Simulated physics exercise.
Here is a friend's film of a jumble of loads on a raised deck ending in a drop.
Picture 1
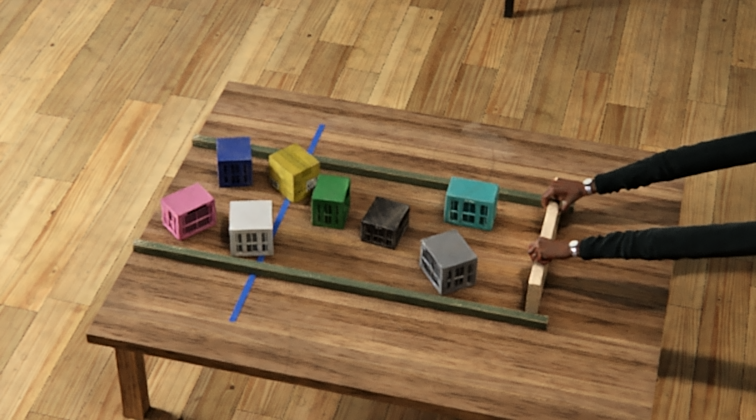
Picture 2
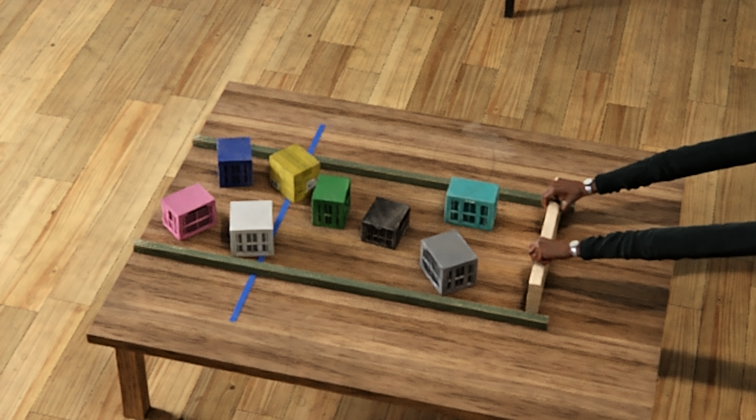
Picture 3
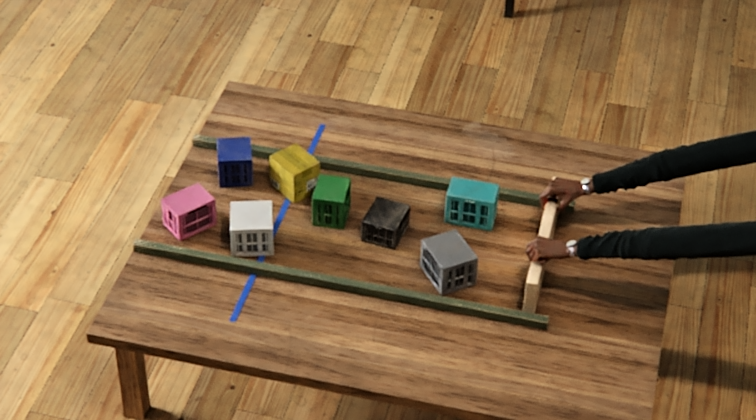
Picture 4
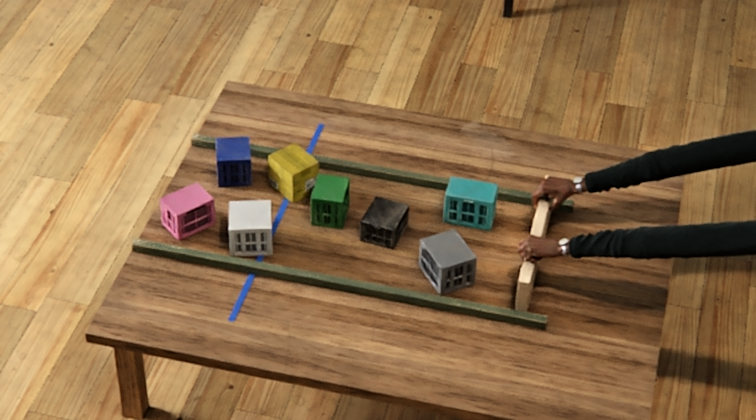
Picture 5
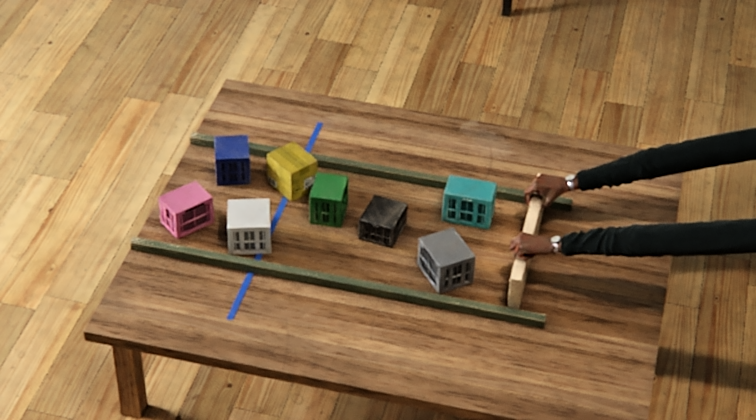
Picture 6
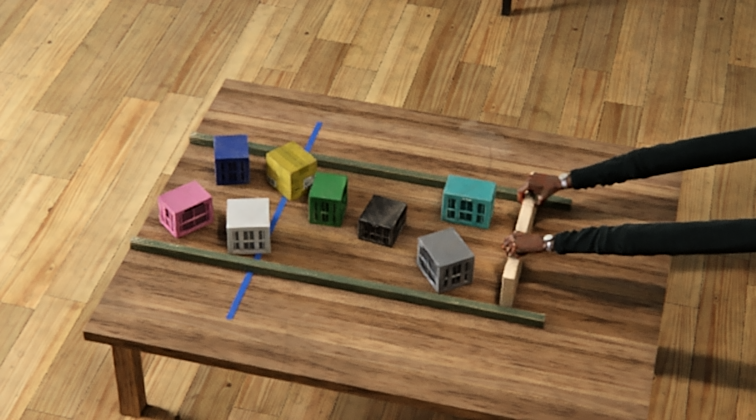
Two hands sliding a wooden plank slowly left between green rails on a table, while eight colourful crates stay nearly still.
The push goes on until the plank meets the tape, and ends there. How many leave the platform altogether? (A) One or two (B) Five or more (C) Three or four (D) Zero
D.
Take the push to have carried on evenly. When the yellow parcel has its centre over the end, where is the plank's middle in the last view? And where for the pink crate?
I'd say about (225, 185) for the first one and about (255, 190) for the second.
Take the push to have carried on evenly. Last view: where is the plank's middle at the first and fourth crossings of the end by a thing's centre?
It sits around (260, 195) and after that around (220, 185).
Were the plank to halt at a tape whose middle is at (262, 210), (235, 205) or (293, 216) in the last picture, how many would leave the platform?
Going through them in order, you'd see 0, 2 and 0.
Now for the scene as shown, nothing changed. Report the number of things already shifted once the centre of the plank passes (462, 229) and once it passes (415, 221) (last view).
That gives 2 for the first and 3 for the second.
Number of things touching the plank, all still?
That would be 3 of them.
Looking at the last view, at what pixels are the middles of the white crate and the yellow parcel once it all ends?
The white crate ends up near (208, 218), and the yellow parcel near (233, 153).
Soon after, none off yet; pink crate at rest near (186, 209); blue crate at rest near (232, 160); white crate at rest near (249, 226).
Then, none off yet; pink crate at rest near (186, 209); blue crate at rest near (231, 160); white crate moving near (246, 226).
At rest, the number that fall off is zero.
